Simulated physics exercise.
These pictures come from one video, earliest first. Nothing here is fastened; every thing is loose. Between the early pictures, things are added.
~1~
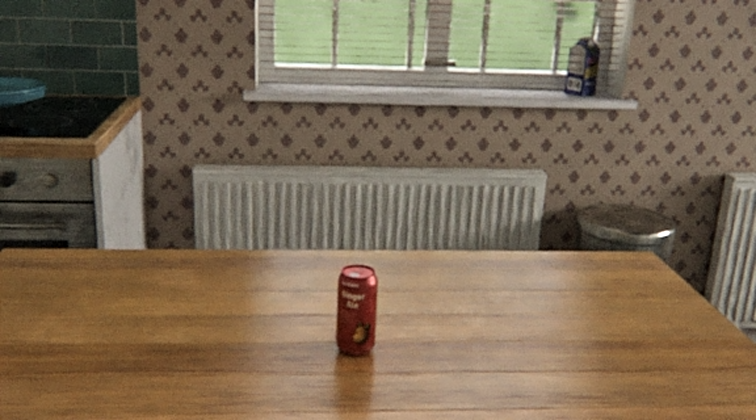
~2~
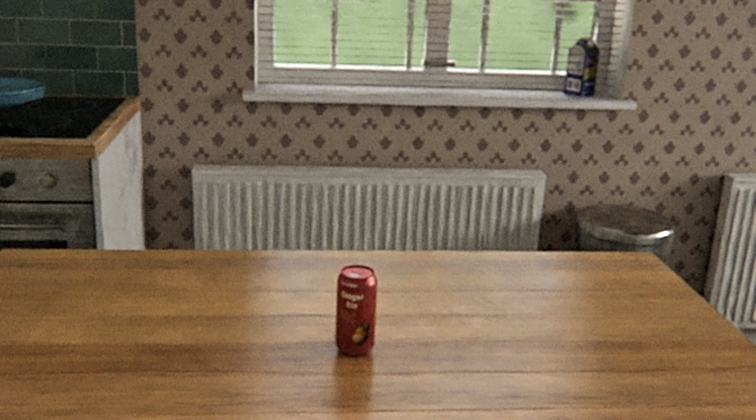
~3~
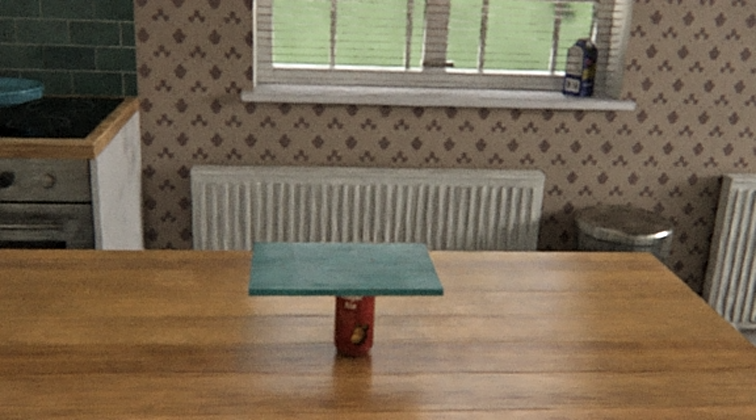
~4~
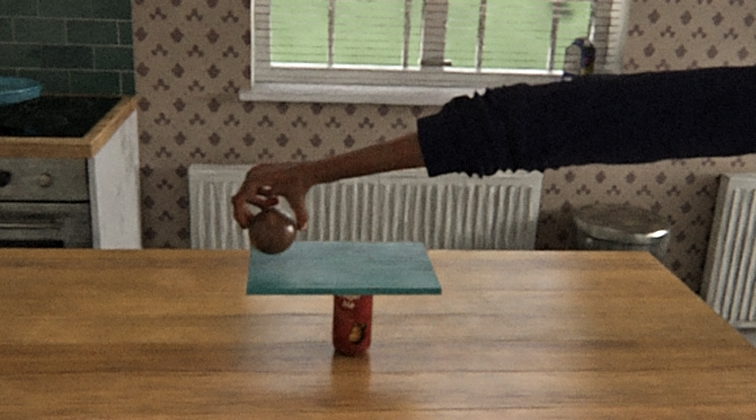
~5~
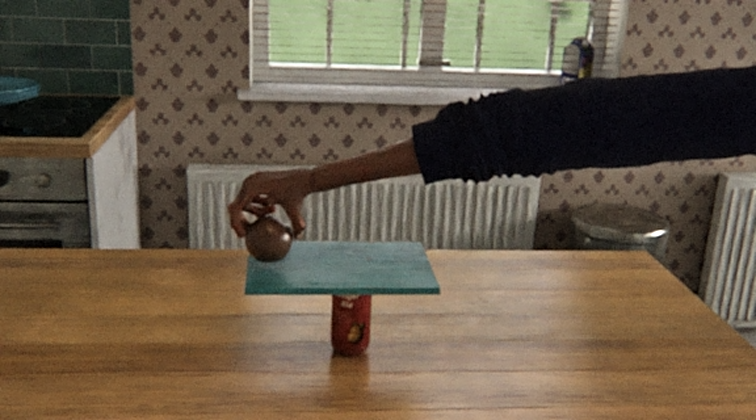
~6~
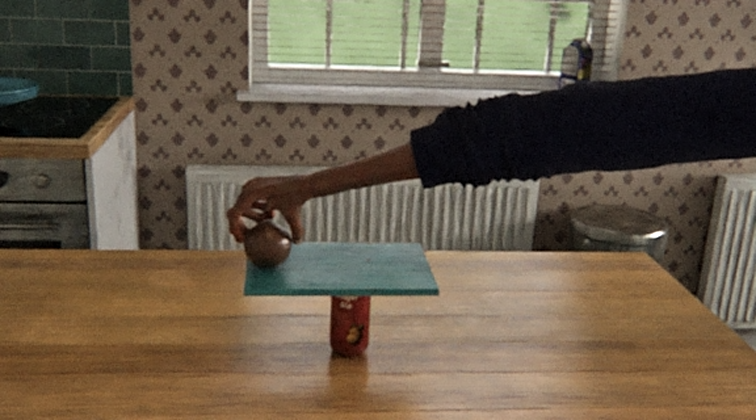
A hand at the end of a dark-sleeved arm reaches in from the right over a wooden table, seen from slightly above in a kitchen with patterned wallpaper, a radiator and a window. A red can stands upright mid-table, first alone, then with a flat turquoise board on top. The hand lowers a round brown onion onto the board's left side, while the view shifts very slightly.
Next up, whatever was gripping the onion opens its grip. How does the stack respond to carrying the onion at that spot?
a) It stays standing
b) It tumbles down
(b) It tumbles down.
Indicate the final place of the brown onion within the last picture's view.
End position: Approximately (265, 333).
Then, 0.40 s past the last view, brown onion now fallen; turquoise board rocked 71° from its first pose.
Then, 1.10 s past the last view, turquoise board now fallen; red can rocked 36° from its first pose.
Finally, fallen, turquoise board, brown onion and red can. Final places as the last picture's camera would see them, brown onion near (265, 333). The stack gives way.
